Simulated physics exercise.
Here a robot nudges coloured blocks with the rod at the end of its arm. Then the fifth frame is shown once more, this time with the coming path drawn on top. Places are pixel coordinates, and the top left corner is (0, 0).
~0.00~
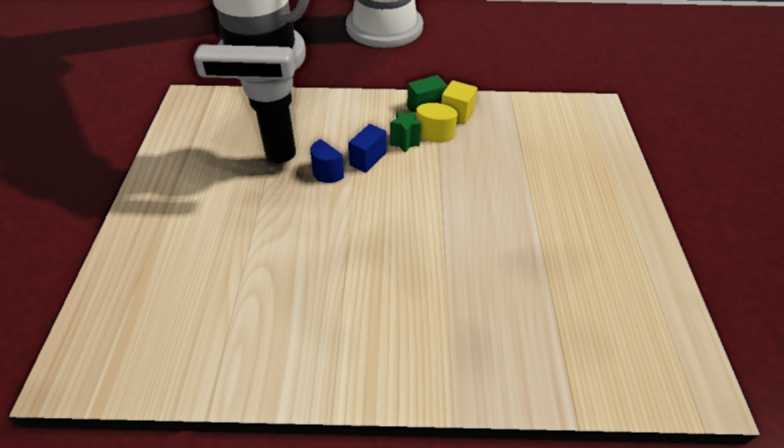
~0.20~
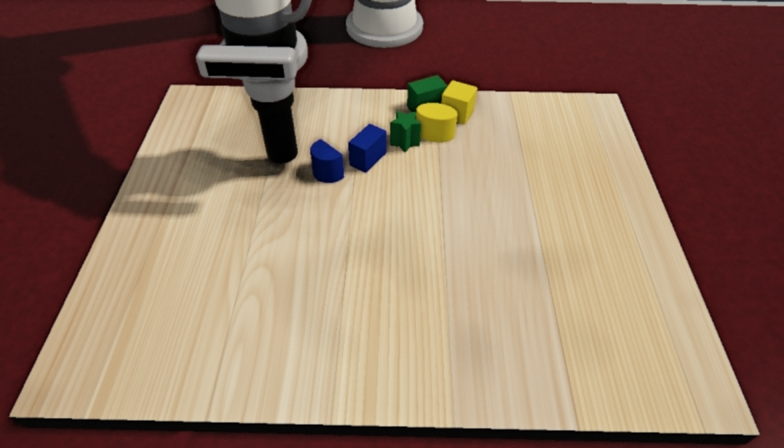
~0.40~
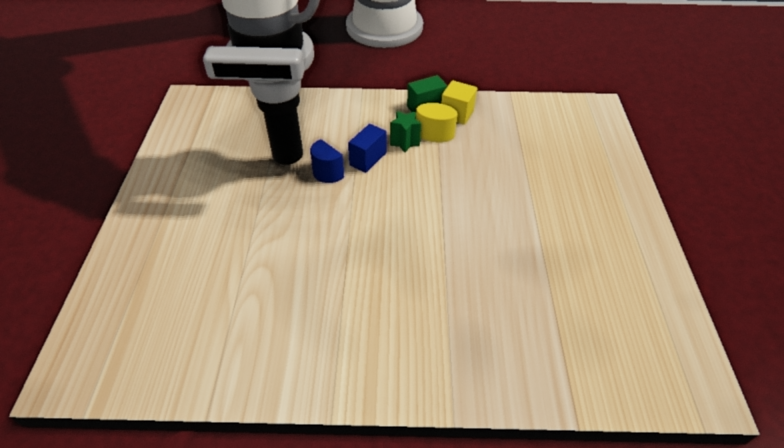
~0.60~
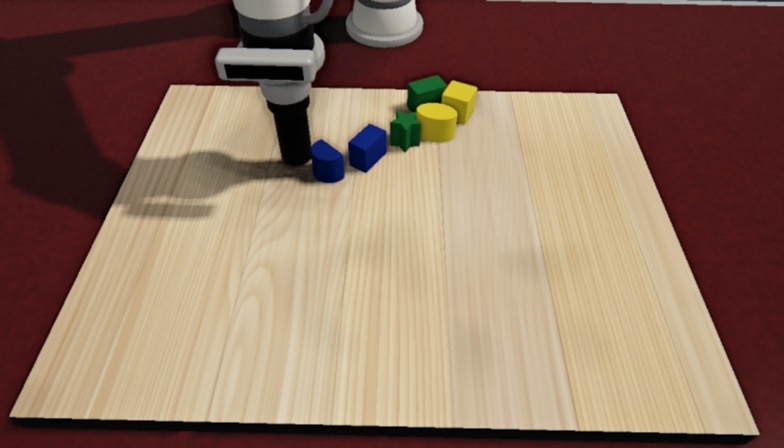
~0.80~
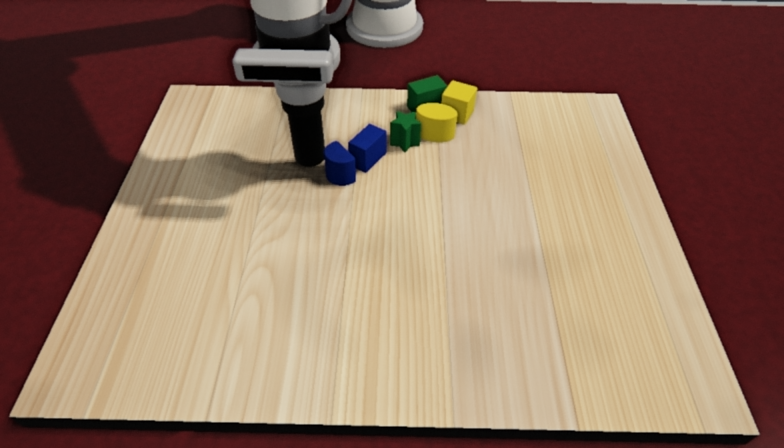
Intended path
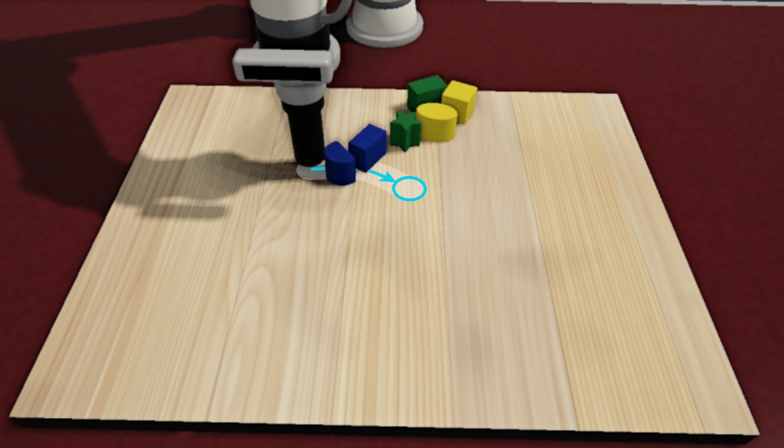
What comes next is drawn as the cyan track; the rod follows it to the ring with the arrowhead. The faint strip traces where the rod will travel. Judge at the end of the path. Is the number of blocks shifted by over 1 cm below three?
Yes - that is the case.
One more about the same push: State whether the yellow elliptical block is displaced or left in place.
That one stays where it is.
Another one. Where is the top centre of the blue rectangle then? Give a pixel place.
It is going to be at (392, 135).
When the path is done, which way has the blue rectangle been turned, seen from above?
It is turned anticlockwise.
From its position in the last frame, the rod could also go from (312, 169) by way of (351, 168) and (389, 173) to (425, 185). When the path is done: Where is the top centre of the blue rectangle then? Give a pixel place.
By then it is at (400, 133).
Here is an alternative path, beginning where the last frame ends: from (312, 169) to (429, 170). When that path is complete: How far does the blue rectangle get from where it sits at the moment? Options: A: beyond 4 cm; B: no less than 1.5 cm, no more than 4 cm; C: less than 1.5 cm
It's A.
Path on the board, from (312, 169) by way of (347, 168) and (380, 175) to (409, 188).
What follows on the original path. One third of the way, rod (347, 156); blue D-shaped block (368, 161); blue rectangle (378, 136), turned 30° anticlockwise.
Two thirds of the way, rod (380, 162); blue D-shaped block (387, 172), turned 60° clockwise; blue rectangle (392, 135), turned 85° anticlockwise.
At the end, rod (410, 176); blue D-shaped block (400, 185), turned 130° clockwise; blue rectangle (392, 135), turned 90° anticlockwise; green star-shaped block in place; yellow elliptical block in place.
